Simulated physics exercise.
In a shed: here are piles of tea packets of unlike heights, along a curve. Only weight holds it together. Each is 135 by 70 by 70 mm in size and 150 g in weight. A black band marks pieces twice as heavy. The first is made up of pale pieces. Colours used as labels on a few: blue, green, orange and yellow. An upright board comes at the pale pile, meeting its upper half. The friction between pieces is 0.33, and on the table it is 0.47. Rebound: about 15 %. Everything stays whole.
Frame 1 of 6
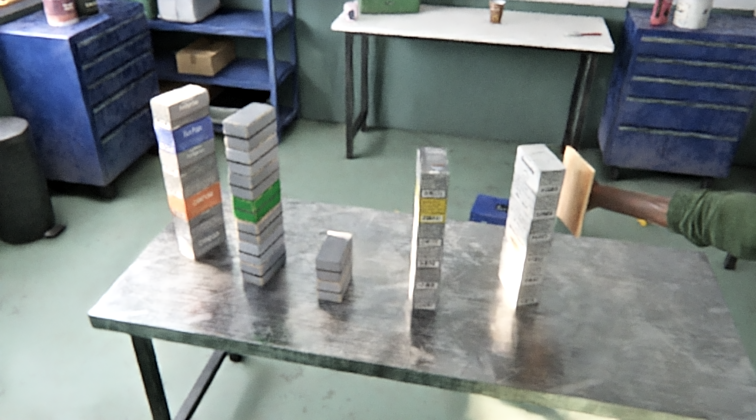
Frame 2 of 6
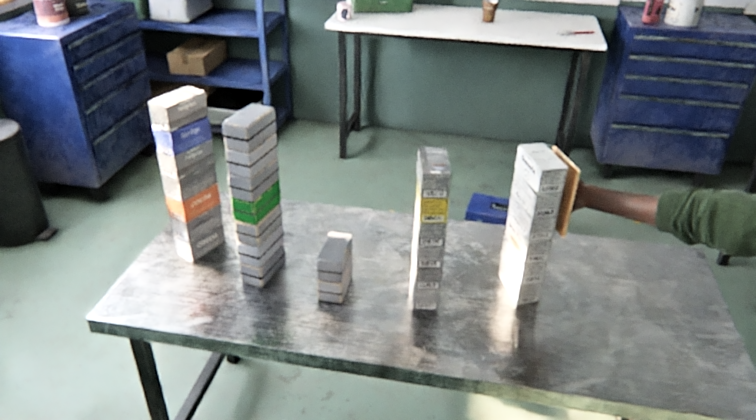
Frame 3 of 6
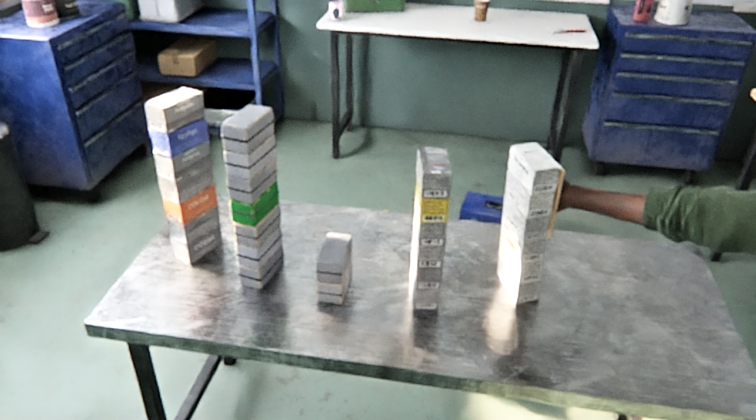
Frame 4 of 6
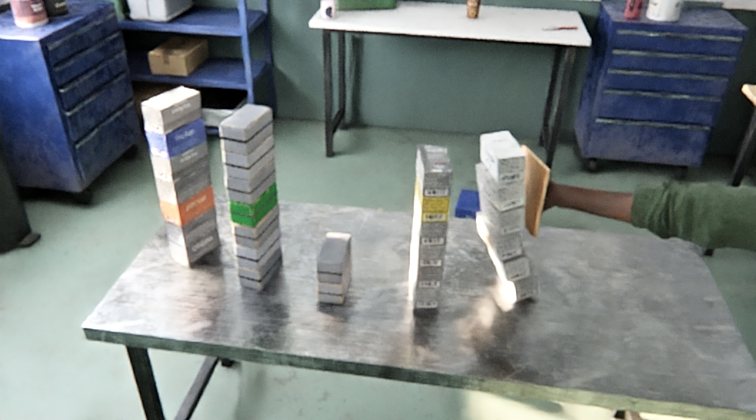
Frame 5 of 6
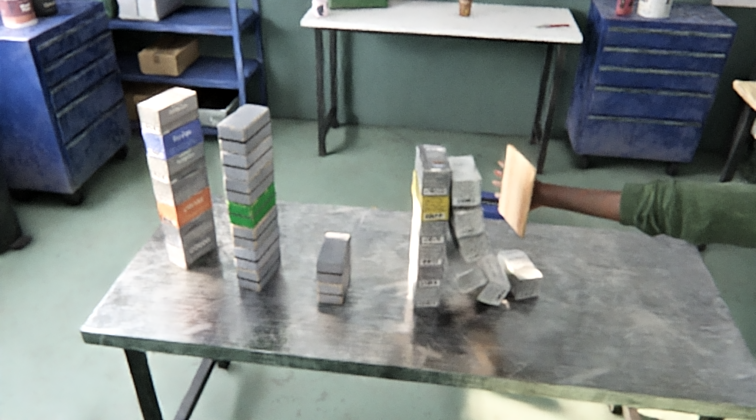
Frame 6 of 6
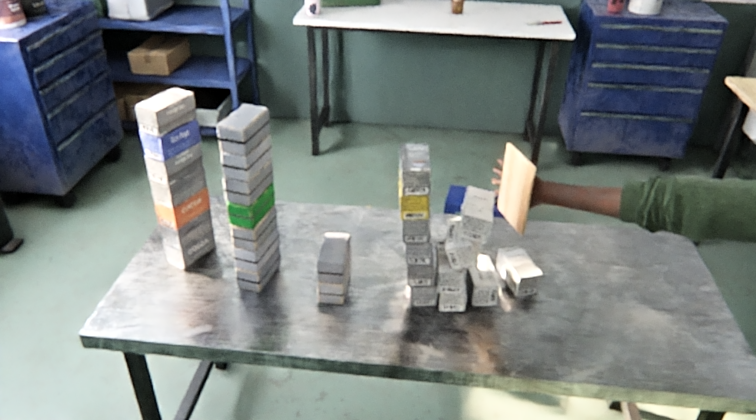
At first, five stacks of small packets of differing heights stand on a metal table while a hand holds an upright board beside the pale rightmost stack. The board pushes leftward into its upper part, the stack buckles and breaks apart, and its pieces tumble against the yellow-marked stack, which shifts slightly.
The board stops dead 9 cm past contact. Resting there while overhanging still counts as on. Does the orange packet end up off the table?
No, it stays on.
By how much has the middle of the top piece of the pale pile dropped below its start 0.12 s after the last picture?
Some 16 centimetres.
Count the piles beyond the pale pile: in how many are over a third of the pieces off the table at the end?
0.
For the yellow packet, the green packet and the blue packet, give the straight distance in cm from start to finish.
I'd estimate yellow at 44 cm, green at 0 cm and blue at 0 cm.
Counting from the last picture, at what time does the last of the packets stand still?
It all settles by about 1.0 s.
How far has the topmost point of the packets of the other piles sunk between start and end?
Around 0 centimetres.
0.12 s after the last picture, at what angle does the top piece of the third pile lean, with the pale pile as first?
0°.
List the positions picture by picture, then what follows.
In the first frame (we follow the side turned to the camera; the camera moves round a little), board (588, 196) 7 cm short; orange packet (204, 201); blue packet (194, 135); green packet (268, 201); no other piece has moved.
Board (573, 196) 26 mm short; orange packet (202, 203), in the second frame.
Board (558, 197) 13 mm in; orange packet (200, 205), in the third frame.
Board (544, 196) 53 mm in, top of the pale pile leaning 7°; orange packet (197, 206); no other piece has moved, in the fourth frame.
Board (530, 196) 9 cm in, top of the pale pile leaning 6°; orange packet (195, 207); no other piece has moved, in the fifth frame.
Board (530, 194) 9 cm in, stopped, top of the pale pile leaning 8°; orange packet (193, 208); yellow packet (415, 208) tipped 3°; green packet (264, 205); 6 stirred so far, in the sixth frame.
Then, 0.12 s on from the sixth picture, 5 of the pale pile down; none of the 22 other packets off the table, 6 disturbed; orange packet unmoved; yellow packet tipped 14°.
Then, 0.28 s on from the sixth picture, 5 of the pale pile down; none of the 22 other packets off the table, 6 disturbed; orange packet unmoved; yellow packet tipped 37°, 45 mm lower.
Then, 0.46 s on from the sixth picture, 5 of the pale pile down; none of the 22 other packets off the table, 6 disturbed; orange packet unmoved; yellow packet on its side.
Finally, 5 of the pale pile down; none of the 22 other packets off the table, 6 disturbed; orange packet unmoved; yellow packet upside down; green packet unmoved. Seen by the last camera, middles, orange packet near (183, 205), yellow packet near (283, 252).
